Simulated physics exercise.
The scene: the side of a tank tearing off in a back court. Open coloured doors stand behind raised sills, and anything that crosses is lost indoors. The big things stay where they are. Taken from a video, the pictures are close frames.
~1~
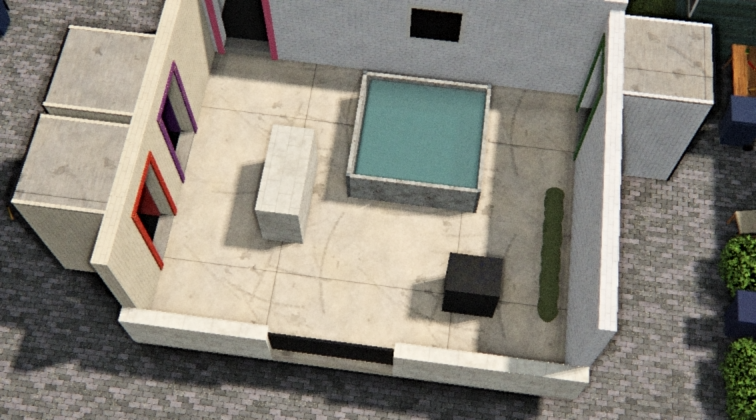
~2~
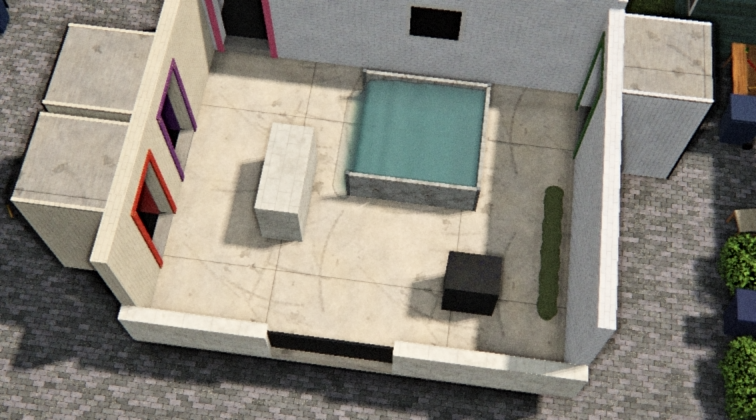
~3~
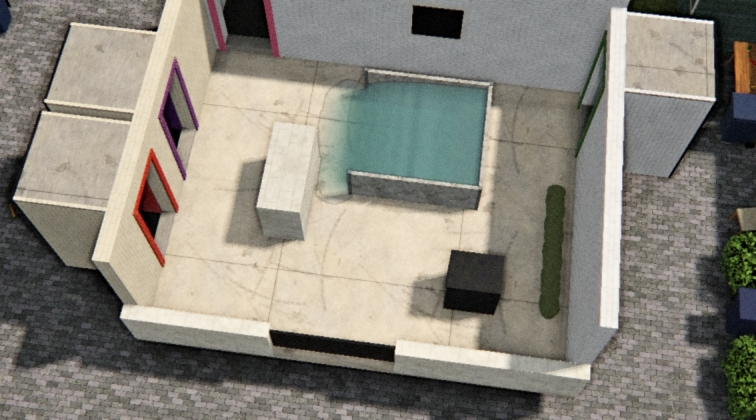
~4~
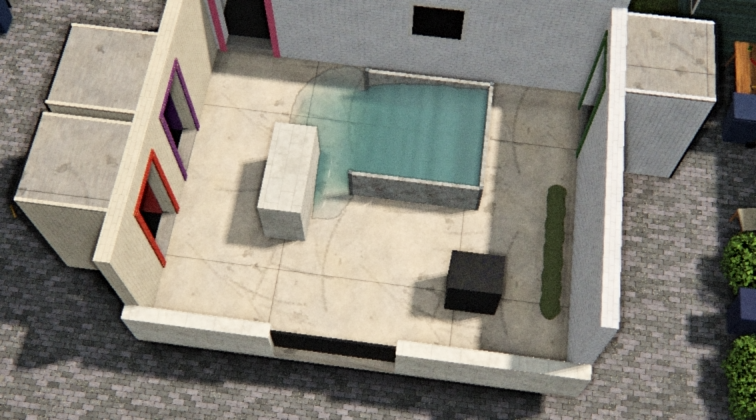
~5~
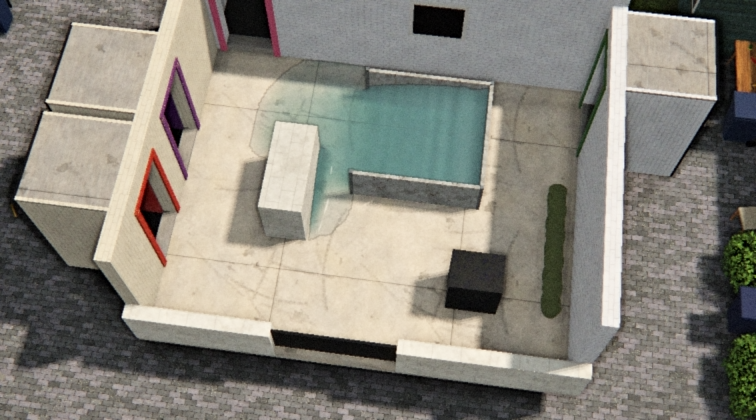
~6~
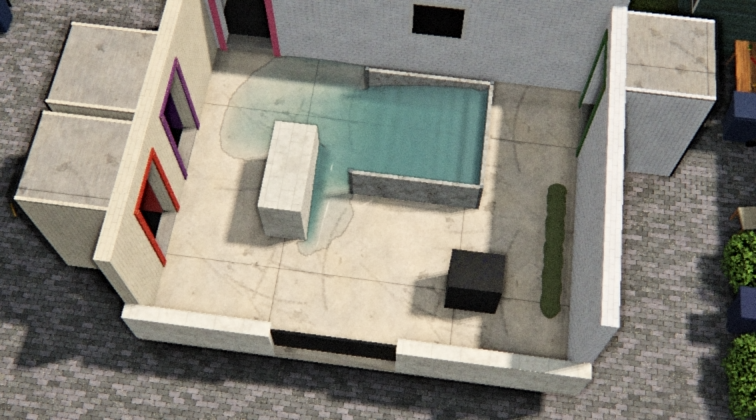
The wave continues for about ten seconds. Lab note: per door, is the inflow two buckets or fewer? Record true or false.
Purple door false; pink door false; red door false; green door true.
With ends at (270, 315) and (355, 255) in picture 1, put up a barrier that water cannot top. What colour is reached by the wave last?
It is the green one.
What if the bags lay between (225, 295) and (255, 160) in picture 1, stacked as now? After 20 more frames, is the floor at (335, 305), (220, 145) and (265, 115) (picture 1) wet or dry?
Going in the order you gave, that's waterlogged, then waterlogged, then waterlogged.
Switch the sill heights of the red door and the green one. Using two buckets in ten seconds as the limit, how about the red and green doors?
Result, one by one - red door: Short of the limit; green door: Beyond the limit.
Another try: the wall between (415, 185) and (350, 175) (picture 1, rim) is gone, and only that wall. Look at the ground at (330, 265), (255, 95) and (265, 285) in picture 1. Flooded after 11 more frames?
Result, in sequence: Sodden, spared by the spill, sodden.
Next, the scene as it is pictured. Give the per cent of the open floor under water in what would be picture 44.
About 80 per cent.
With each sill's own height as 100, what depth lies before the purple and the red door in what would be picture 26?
Near 210 and 150 per cent, in that order.
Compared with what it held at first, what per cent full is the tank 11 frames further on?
Close to 34 %.
A moment on, water covers 35 % of the floor; the purple door over two buckets in, the pink door wet at the sill, nothing in, the red door not reached, the green door not reached.
Next, water covers 45 % of the floor; the purple door over two buckets in, the pink door over two buckets in, the red door wet at the sill, nothing in, the green door not reached.
Then, water covers 65 % of the floor; the purple door far over two buckets in, the pink door far over two buckets in, the red door wet at the sill, nothing in, the green door not reached.
Later, water covers 80 % of the floor; the purple door far over two buckets in, the pink door far over two buckets in, the red door under two buckets in, the green door wet at the sill, nothing in.
In the end, water covers 95 % of the floor; the purple door far over two buckets in, the pink door far over two buckets in, the red door over two buckets in, the green door wet at the sill, nothing in.
